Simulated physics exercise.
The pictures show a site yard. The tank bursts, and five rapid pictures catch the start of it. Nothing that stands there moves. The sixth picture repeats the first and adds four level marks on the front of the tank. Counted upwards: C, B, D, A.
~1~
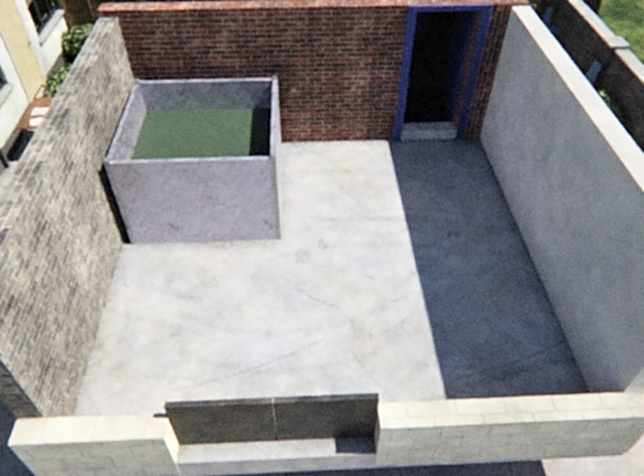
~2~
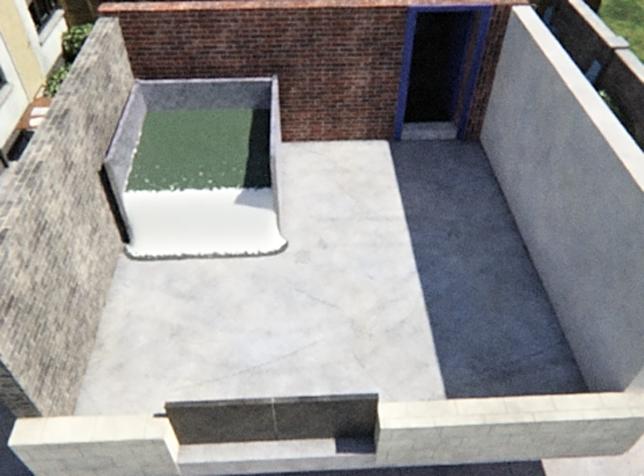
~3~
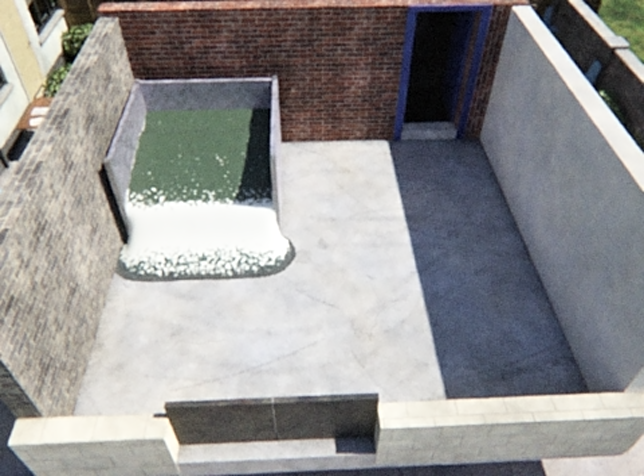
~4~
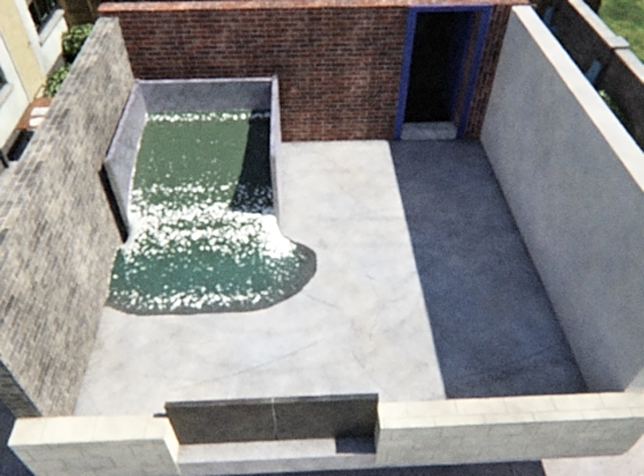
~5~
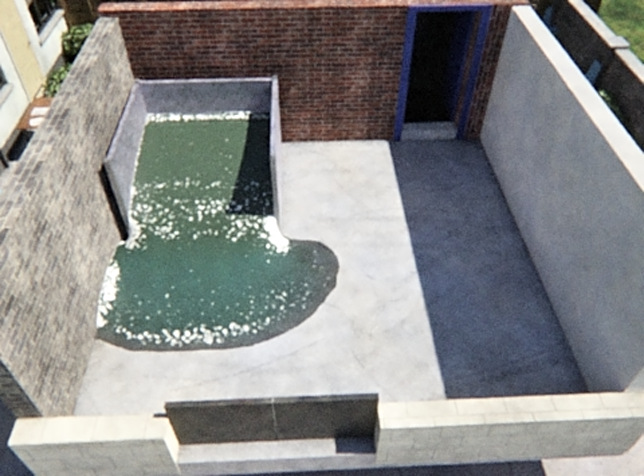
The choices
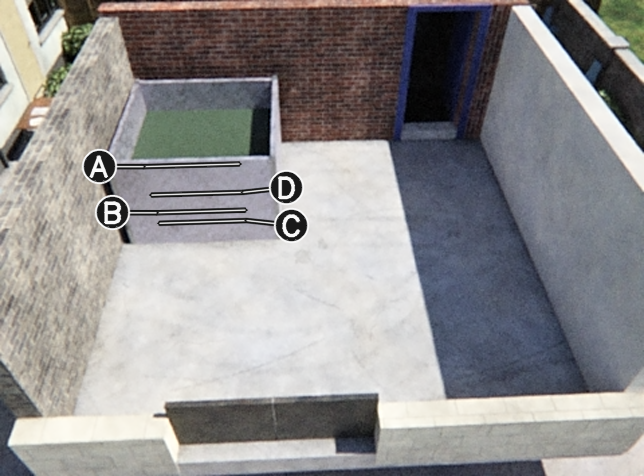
At first, green water sits still in a grey-walled tank at the back left of a walled yard, near a blue doorway. The tank's front wall disappears and white, foaming water pours out across the pale floor, then spreads forward and to the right as a rounded, dark green sheet flecked with foam.
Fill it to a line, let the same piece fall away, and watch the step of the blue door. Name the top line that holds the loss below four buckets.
It is B.
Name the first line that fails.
It is D.
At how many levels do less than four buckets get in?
Two of the four.
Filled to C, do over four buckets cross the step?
No, not at all.
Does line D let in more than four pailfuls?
Yes, that goes wrong.
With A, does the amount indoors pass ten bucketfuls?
Yes, clearly.
On the marked copy, A at (191, 165); B at (201, 211); C at (203, 221); D at (197, 193); from the bottom up C, B, D, A.
With A, dozens of bucketfuls pour in.
With B, a splash gets over, under a bucket.
With C, nothing gets over.
With D, about 10 bucketfuls get in.
